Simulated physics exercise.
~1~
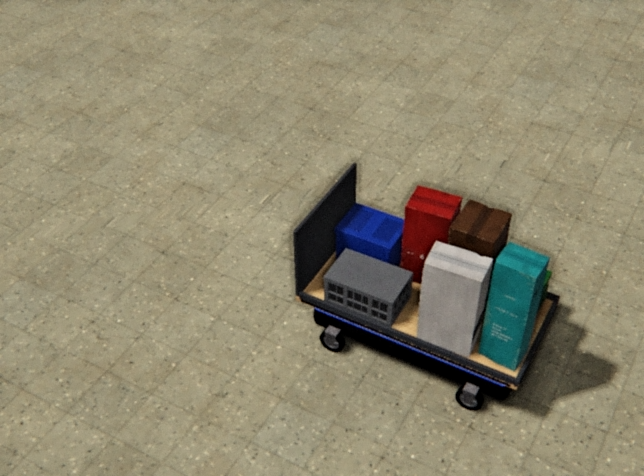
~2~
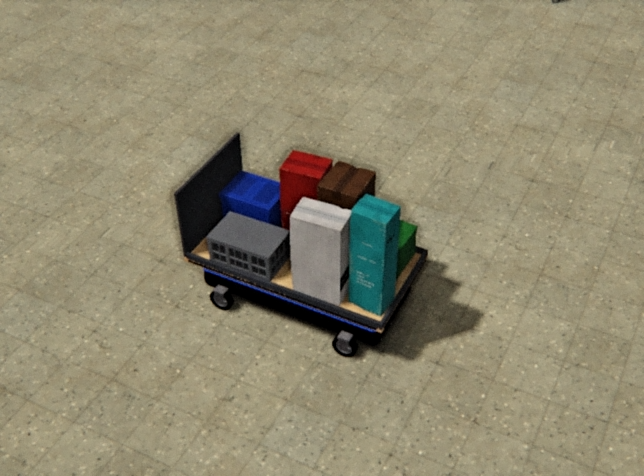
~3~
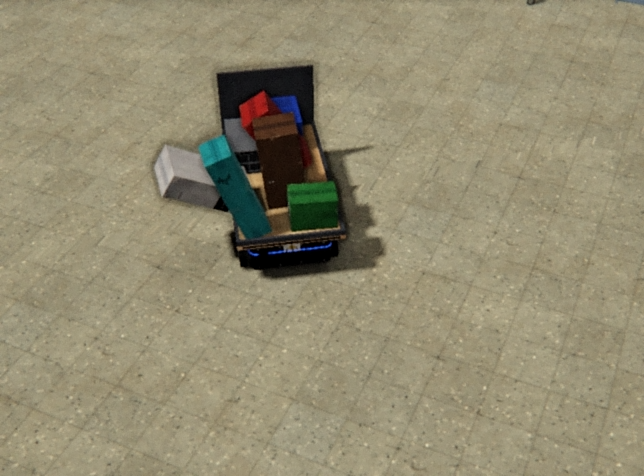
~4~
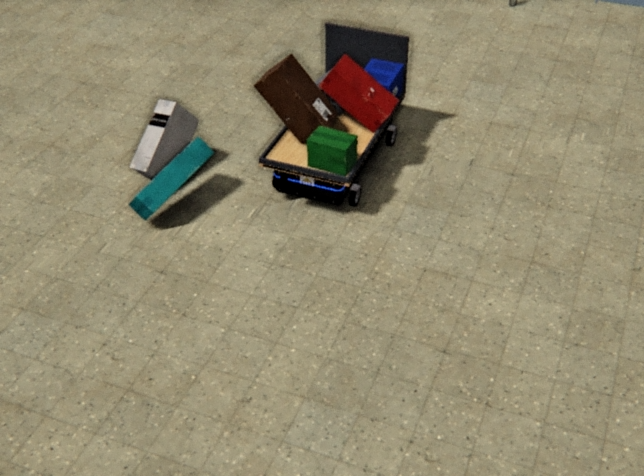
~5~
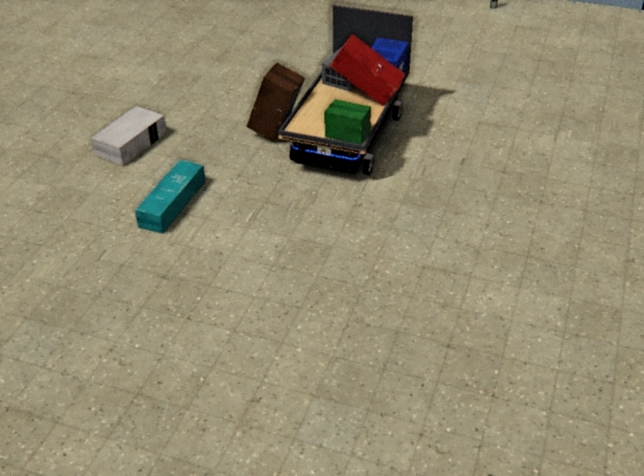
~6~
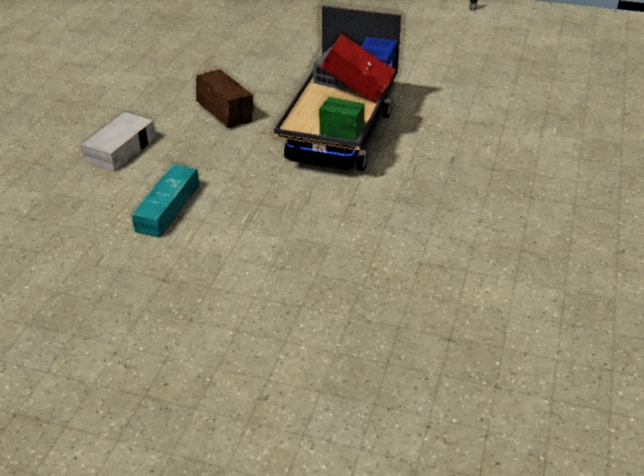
A turning cart spills white, turquoise and brown boxes while a red box topples aboard.
